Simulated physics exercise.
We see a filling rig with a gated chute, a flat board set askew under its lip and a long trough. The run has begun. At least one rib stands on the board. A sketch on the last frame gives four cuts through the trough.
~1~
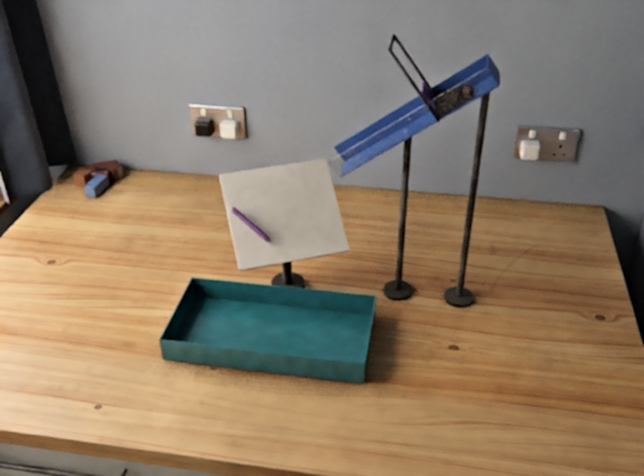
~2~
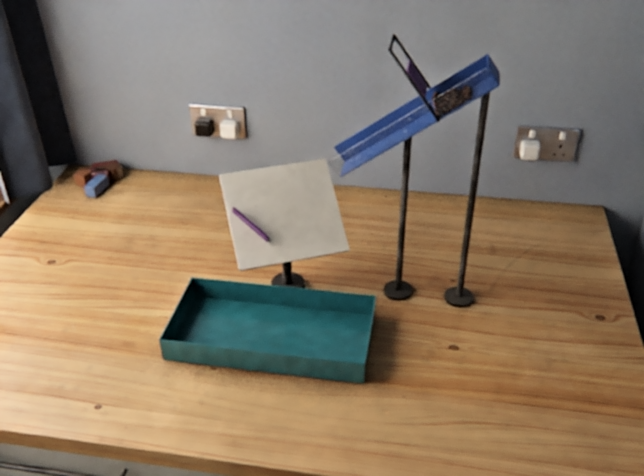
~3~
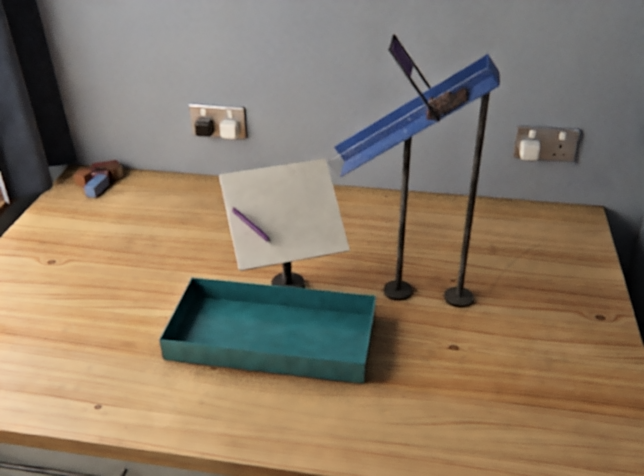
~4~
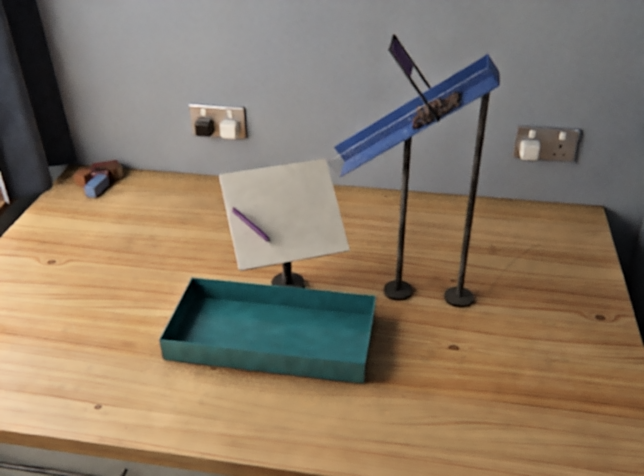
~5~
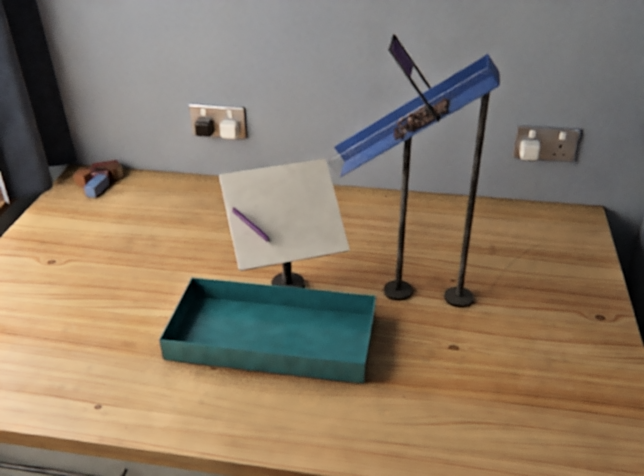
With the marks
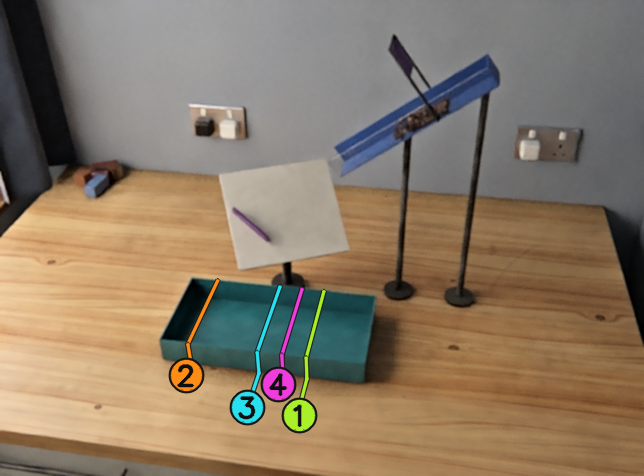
A purple gate lifts on the blue chute, and small brown berries slide down leftward.
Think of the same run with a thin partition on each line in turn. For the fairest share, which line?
Go for 4.
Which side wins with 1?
The left side.
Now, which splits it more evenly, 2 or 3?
Here it is line 3.
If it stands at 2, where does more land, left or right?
Right.
On the marked copy, line 1 crosses the front rim at (306, 357); line 2 crosses the front rim at (188, 343); line 3 crosses the front rim at (257, 351); line 4 crosses the front rim at (282, 354).
With 1, of what is caught, most on the left of the divider, a small part on the right.
With 2, of what is caught, none on the left of the divider, all on the right.
With 3, of what is caught, a small part on the left of the divider, most on the right.
With 4, of what is caught, about half on the left of the divider, about half on the right.
